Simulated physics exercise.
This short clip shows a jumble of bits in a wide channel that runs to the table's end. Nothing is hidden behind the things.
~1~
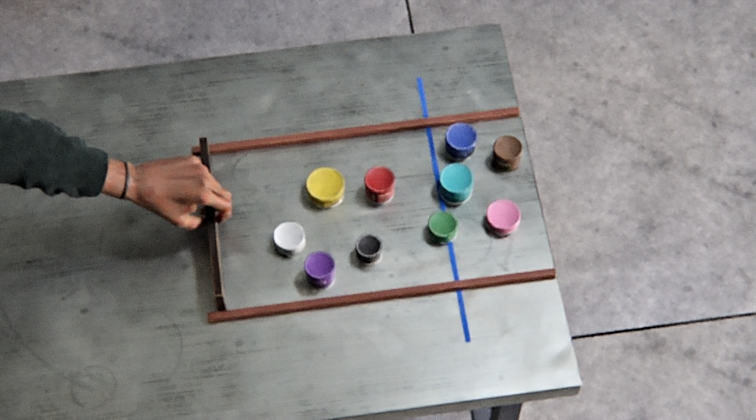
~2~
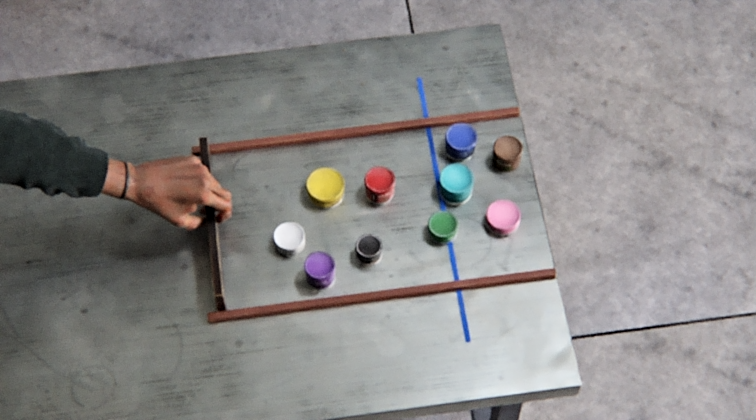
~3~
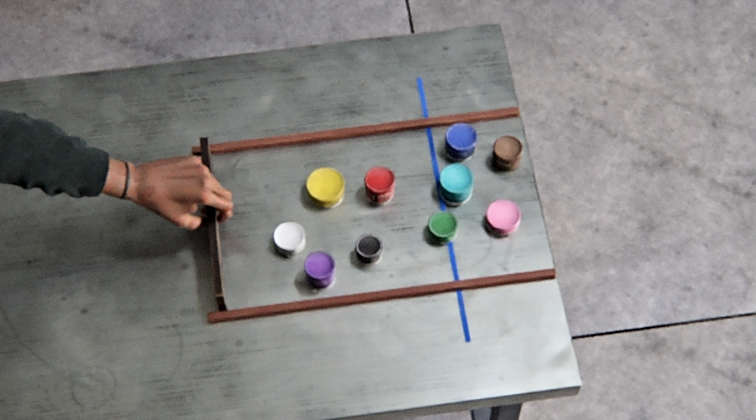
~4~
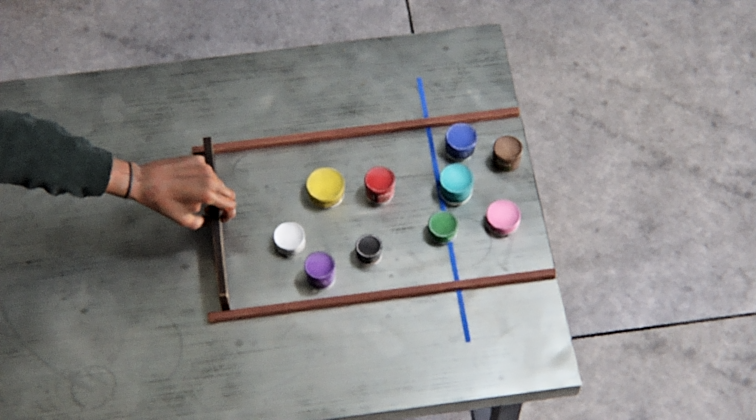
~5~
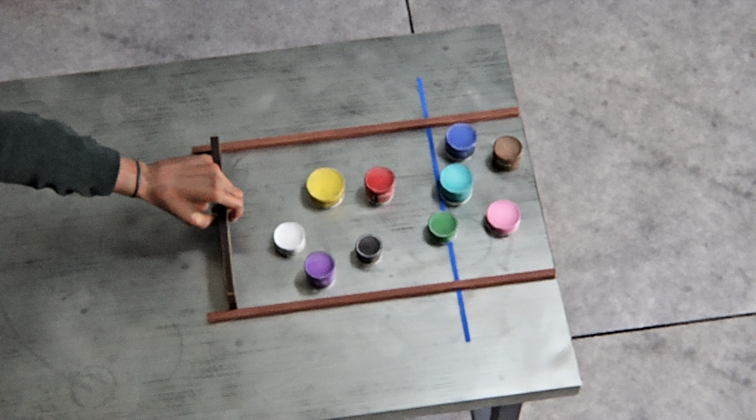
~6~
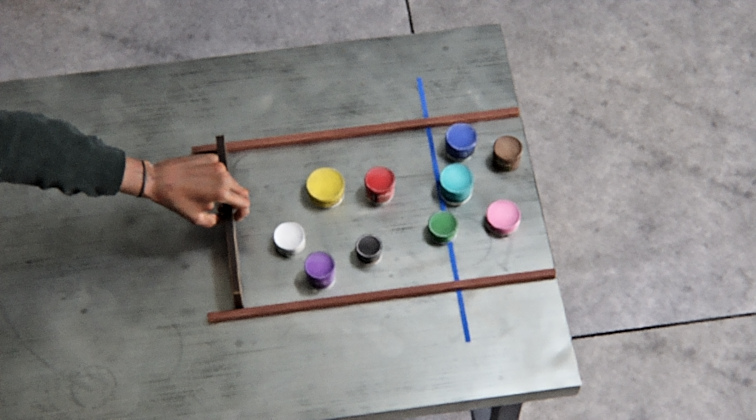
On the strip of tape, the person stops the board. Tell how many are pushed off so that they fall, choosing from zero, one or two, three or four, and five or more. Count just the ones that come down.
I predict the table will hold on to all the pieces.
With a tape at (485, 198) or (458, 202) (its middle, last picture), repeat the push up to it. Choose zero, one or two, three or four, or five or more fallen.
Count by try - just one or two; none.
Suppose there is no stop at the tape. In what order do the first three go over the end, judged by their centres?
Turquoise tin, pink tin, brown tub.
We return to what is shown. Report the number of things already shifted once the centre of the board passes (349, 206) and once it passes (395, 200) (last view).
First 5 and then 7.
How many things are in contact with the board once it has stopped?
3.
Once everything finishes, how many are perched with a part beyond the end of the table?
Counting them gives 0.
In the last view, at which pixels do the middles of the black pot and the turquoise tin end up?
Looks like one lands around (469, 234), and the other around (518, 188).
Soon after, none off yet; brown tub at rest near (507, 154); pink tin at rest near (503, 218); blue tin at rest near (461, 142).
In the end, the number that fall off is zero.
